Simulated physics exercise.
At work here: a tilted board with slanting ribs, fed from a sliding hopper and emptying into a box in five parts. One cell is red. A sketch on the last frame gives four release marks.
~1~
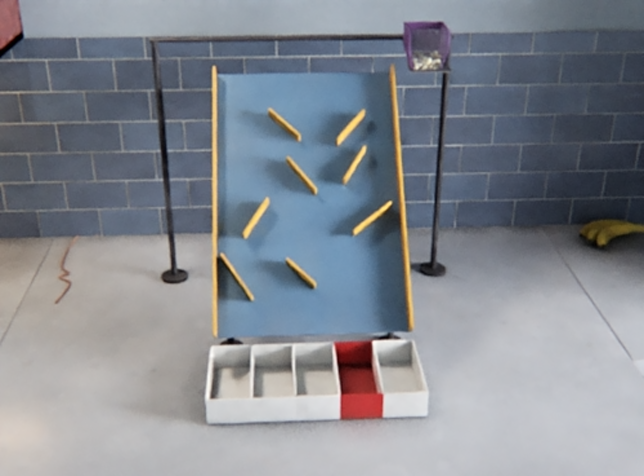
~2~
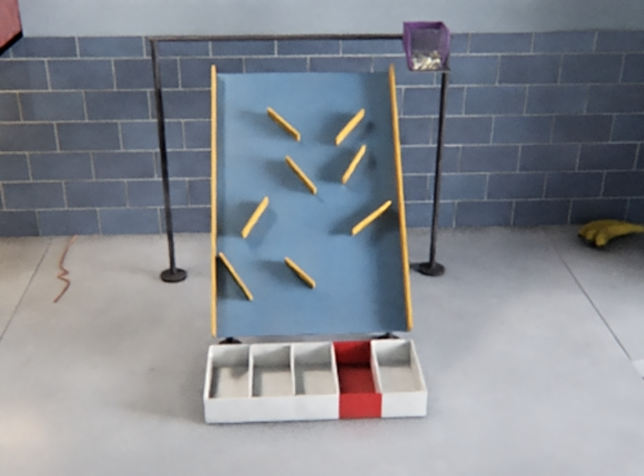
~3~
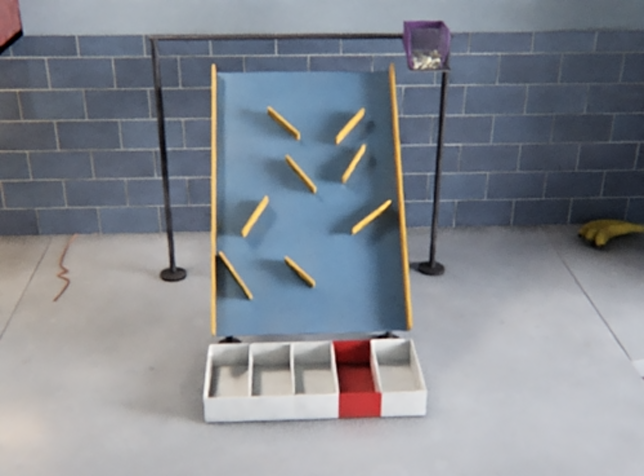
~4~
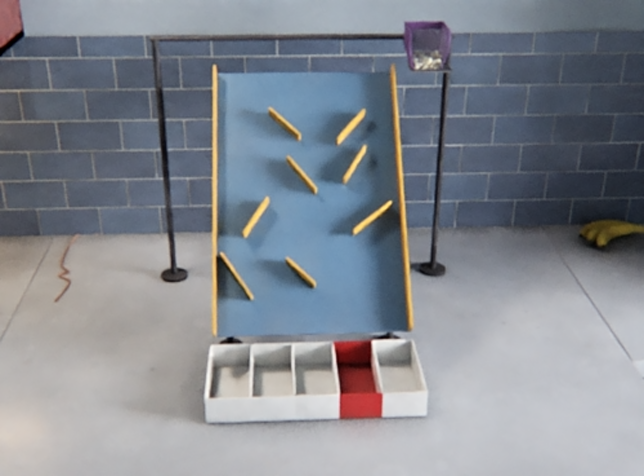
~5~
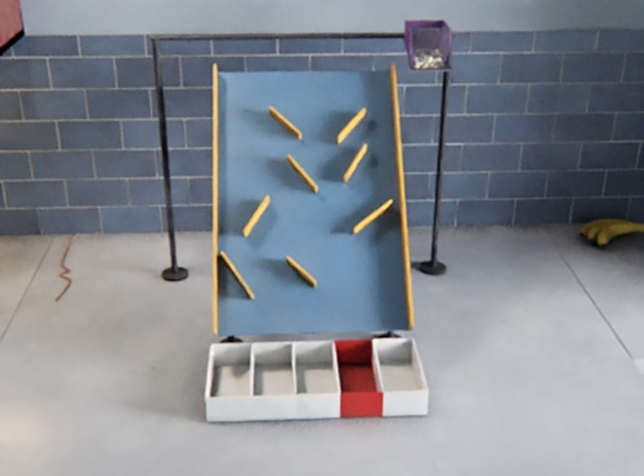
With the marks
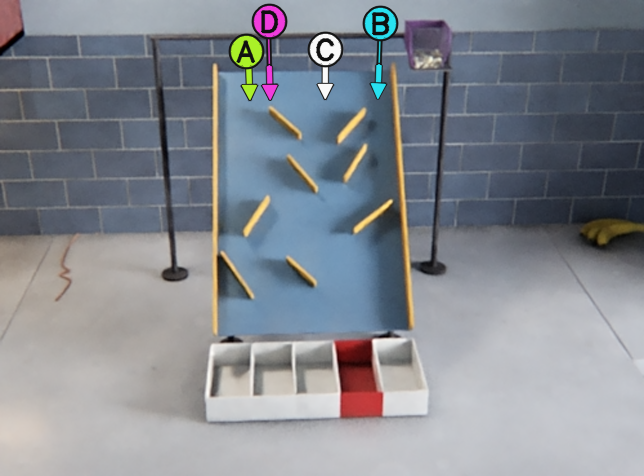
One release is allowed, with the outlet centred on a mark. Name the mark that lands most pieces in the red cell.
The answer is mark C.
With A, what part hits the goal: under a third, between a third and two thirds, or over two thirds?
It is under a third.
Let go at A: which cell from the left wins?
It is the second one.
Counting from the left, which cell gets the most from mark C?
The fourth.
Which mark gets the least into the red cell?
Mark A.
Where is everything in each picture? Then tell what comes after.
In the first frame, hopper (425, 64), white beans, door shut.
In the second frame, ribs (268, 108) to (299, 135), (337, 139) to (364, 109), (286, 156) to (315, 189).
In the third frame, ribs (343, 178) to (365, 145), (243, 232) to (267, 196), (353, 230) to (390, 201).
In the fourth frame, ribs (221, 253) to (251, 296), (287, 258) to (316, 284).
In the fifth frame, red cell (362, 403), number 4 of 5 from the left.
On the marked copy, mark A meets the board at (249, 94); mark B meets the board at (378, 92); mark C meets the board at (325, 93); mark D meets the board at (270, 94).
With A, about a tenth in the red cell, the larger part in other cells, just a few held on the board.
With B, roughly a third in the red cell, roughly half in other cells, about a tenth held on the board.
With C, the larger part in the red cell, roughly a quarter in other cells.
With D, roughly a third in the red cell, roughly half in other cells, about a tenth held on the board.
